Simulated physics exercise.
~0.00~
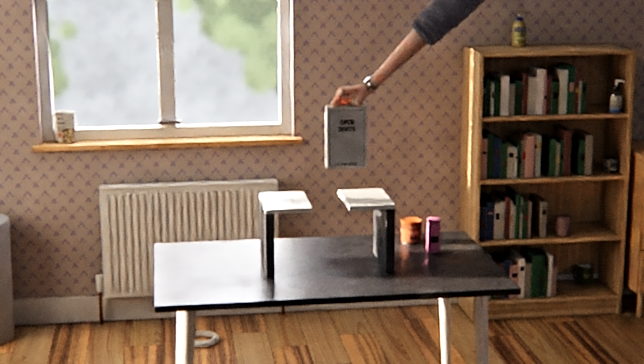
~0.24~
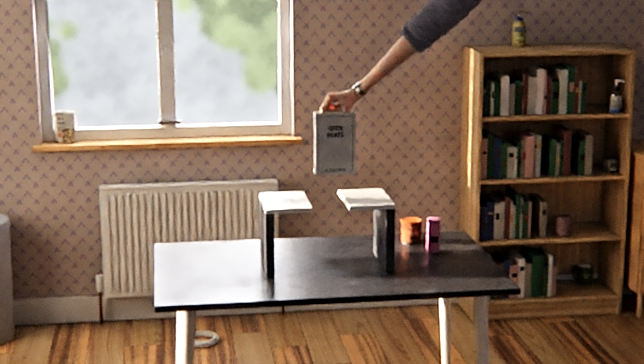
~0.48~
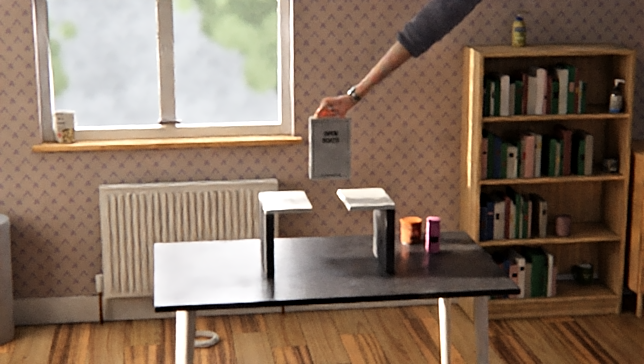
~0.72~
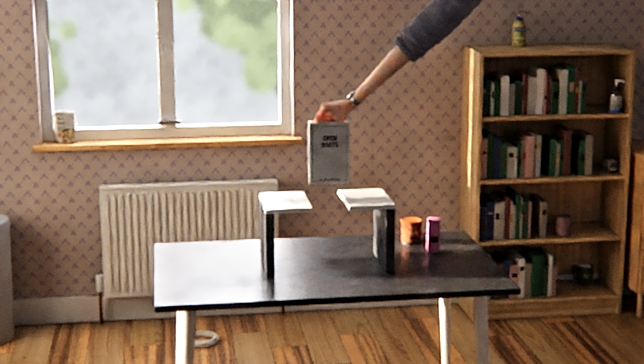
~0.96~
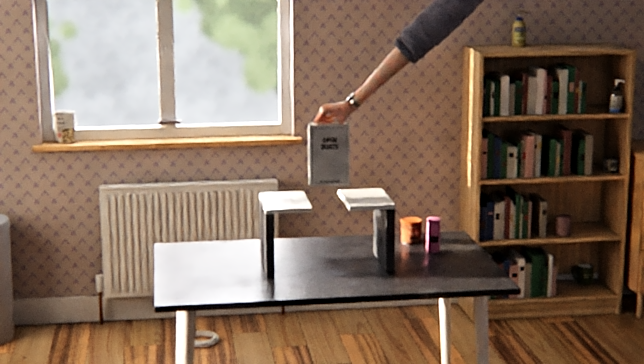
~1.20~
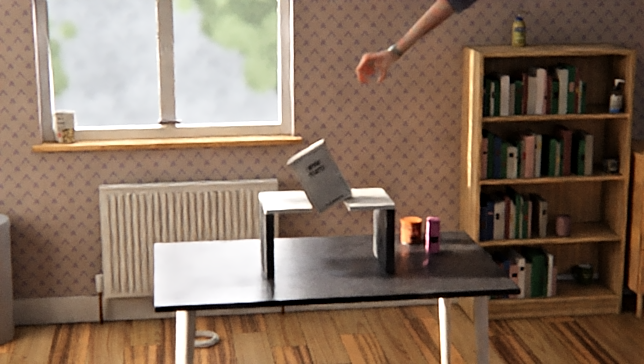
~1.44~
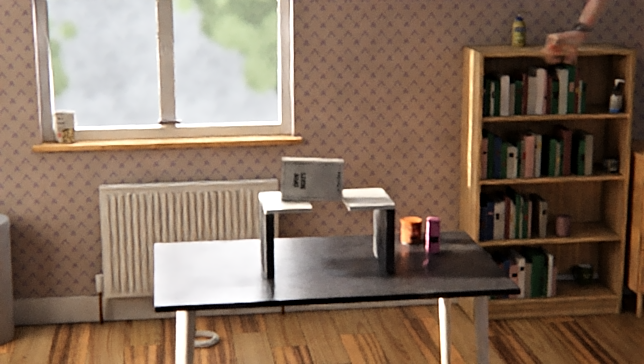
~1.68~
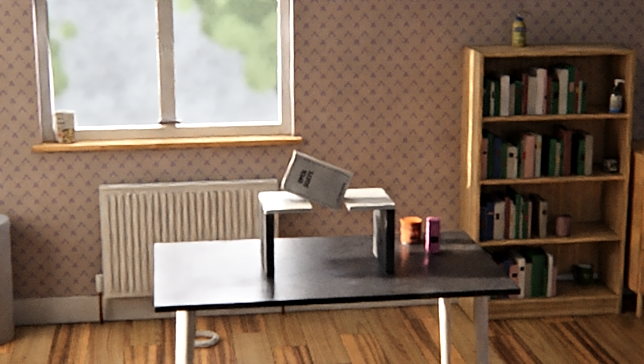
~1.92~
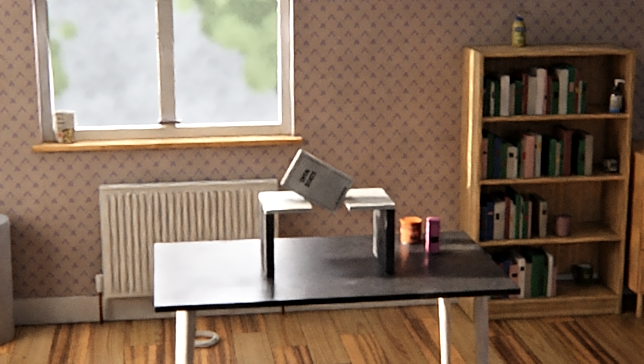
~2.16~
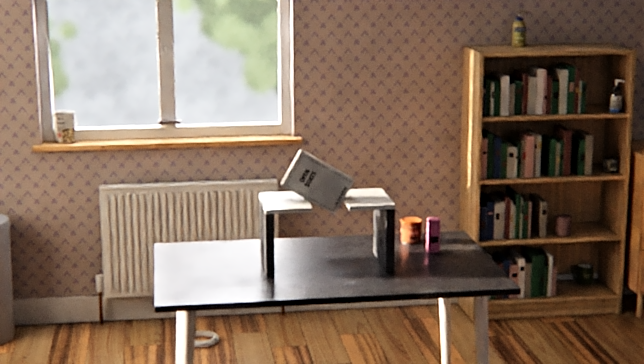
A white book, held upright by a hand above a gap between two small ledges on a table, moved left and down before the hand let go; it tipped over and lodged at a slant across the gap, beside an undisturbed orange tin and pink shaker.
